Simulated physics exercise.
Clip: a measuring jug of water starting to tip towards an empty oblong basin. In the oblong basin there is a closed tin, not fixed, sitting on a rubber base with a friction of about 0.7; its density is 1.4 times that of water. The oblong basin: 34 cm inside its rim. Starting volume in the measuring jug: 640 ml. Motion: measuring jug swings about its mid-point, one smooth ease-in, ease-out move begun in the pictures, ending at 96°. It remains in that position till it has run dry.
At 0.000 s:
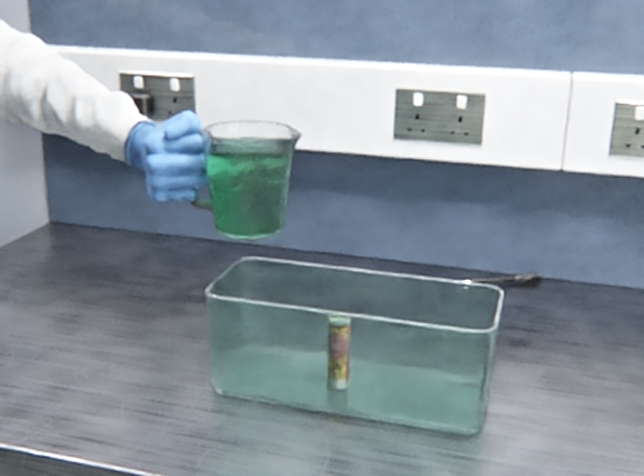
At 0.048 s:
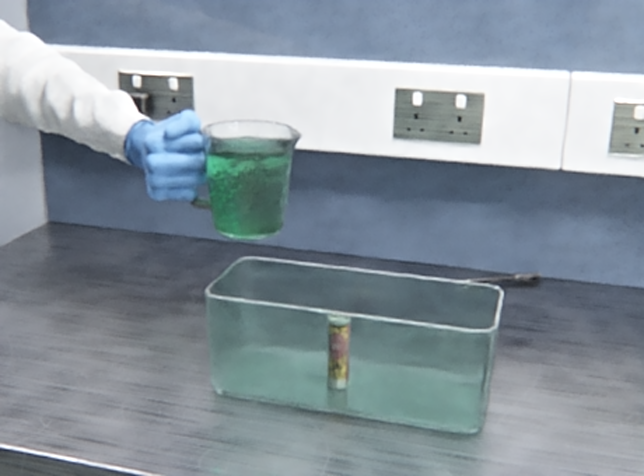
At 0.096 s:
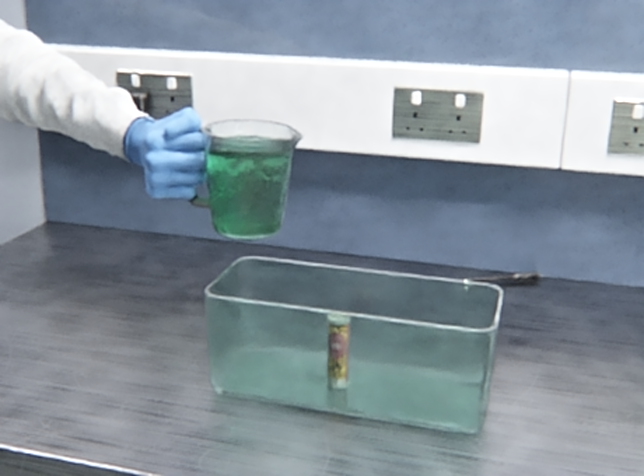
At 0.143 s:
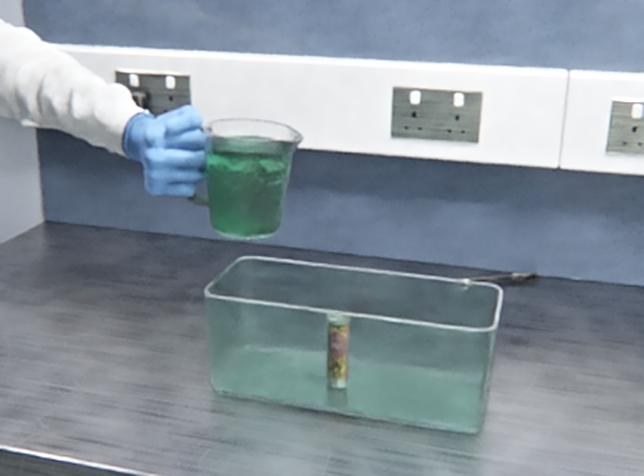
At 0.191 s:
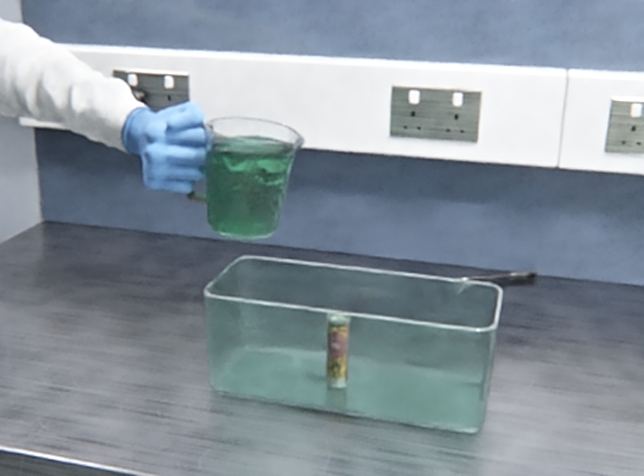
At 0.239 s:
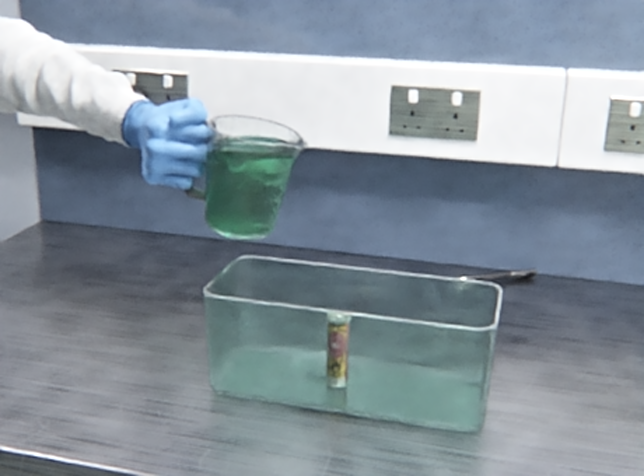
A gloved hand slowly tilts a jug of green liquid rightward above a clear oblong basin.
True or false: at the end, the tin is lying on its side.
False.
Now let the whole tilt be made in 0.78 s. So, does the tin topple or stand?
After the tilt, the tin is still standing.
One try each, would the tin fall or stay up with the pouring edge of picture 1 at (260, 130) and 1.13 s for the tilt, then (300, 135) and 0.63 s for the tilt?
Run one: It tumbles. Run two: It does not tip.
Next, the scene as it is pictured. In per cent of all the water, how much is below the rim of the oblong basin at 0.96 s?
The fraction sits near 46 in a hundred.
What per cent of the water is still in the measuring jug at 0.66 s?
82 %.
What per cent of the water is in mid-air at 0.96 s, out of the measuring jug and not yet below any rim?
Something like 18 per cent of the total.
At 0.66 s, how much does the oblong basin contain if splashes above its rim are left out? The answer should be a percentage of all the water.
Estimate - around 3 in a hundred parts.
Then, 0.66 s in, the tilt is 60° and 83 per cent is still to pour; the tin stands where it began.
Then, 0.96 s in, the tilt is 91° and 35 per cent is still to pour; the tin stands where it began.
Then, 1.28 s in, the tilt is 96° and 5 per cent is still to pour; the tin stands where it began.
Then, 1.63 s in, the tilt is 96° and 0 per cent is still to pour; the tin stands where it began.
Finally, the tin stands where it began.
